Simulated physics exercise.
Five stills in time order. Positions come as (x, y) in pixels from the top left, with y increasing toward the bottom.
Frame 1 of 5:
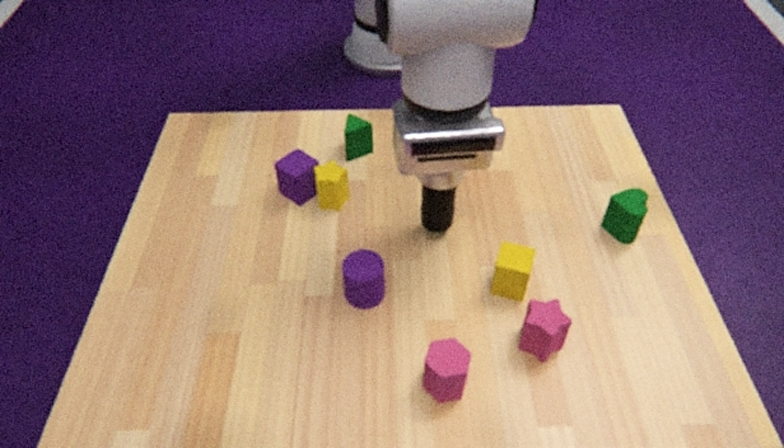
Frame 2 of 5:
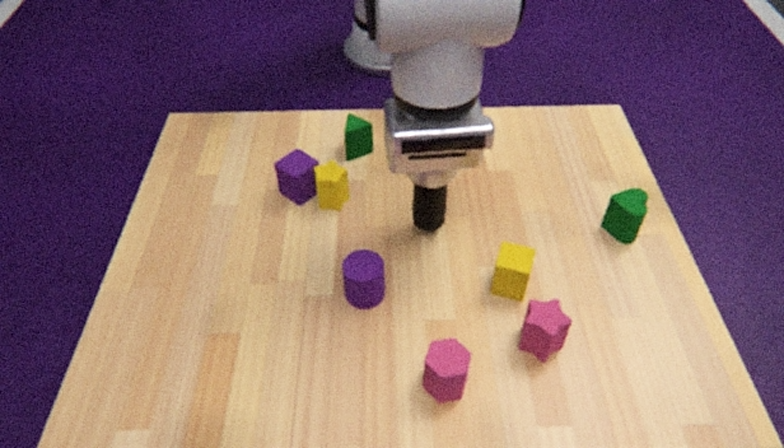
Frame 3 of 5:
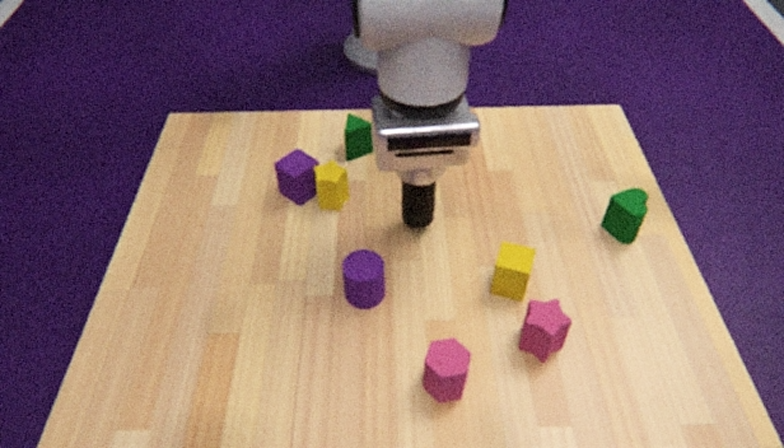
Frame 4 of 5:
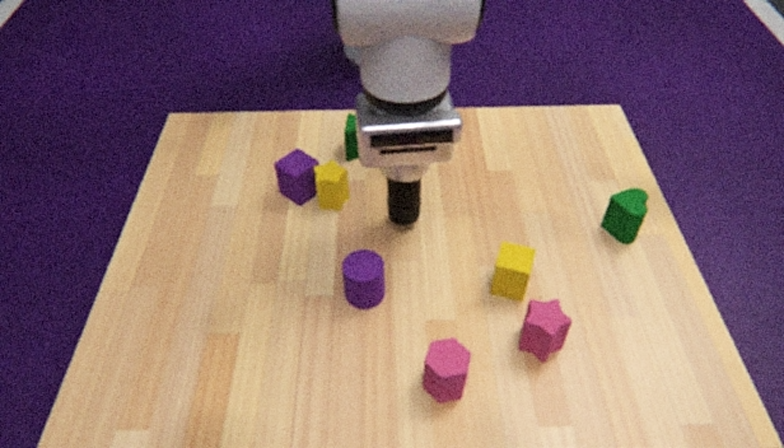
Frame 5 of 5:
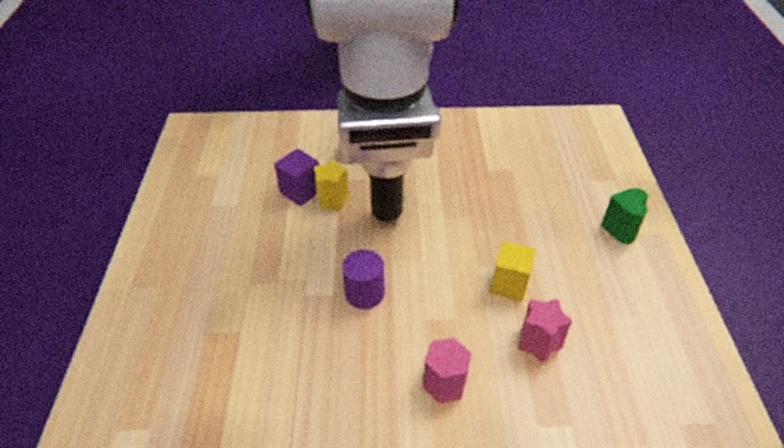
A robot arm with a black cylindrical tip glides slowly left above a wooden board of scattered purple, yellow, green and pink blocks, touching none of them, and its body gradually hides the green block near the back edge.
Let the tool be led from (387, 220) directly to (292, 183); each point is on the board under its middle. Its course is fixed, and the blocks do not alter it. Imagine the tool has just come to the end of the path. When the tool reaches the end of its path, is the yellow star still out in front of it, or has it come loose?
At the end of the path, the tool is still pushing the yellow star ahead of it.
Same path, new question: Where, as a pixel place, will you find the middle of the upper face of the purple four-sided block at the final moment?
It is going to be at (233, 145).
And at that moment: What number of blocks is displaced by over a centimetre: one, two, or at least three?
Put simply, two blocks are moved more than 1 cm.
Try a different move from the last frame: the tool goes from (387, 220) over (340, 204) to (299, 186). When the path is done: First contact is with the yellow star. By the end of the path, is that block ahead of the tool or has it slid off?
Ahead to the end.
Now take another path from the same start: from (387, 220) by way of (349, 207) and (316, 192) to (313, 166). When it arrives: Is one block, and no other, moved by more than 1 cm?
No, it doesn't check out.
On the path given first. One third of the way, tool (353, 198); yellow star (325, 170).
Two thirds of the way, tool (321, 186); purple four-sided block (262, 152), turned 15° anticlockwise; yellow star (293, 158).
At the end, tool (291, 174); purple four-sided block (233, 145), turned 50° anticlockwise; yellow star (264, 145); green three-sided block not moved.
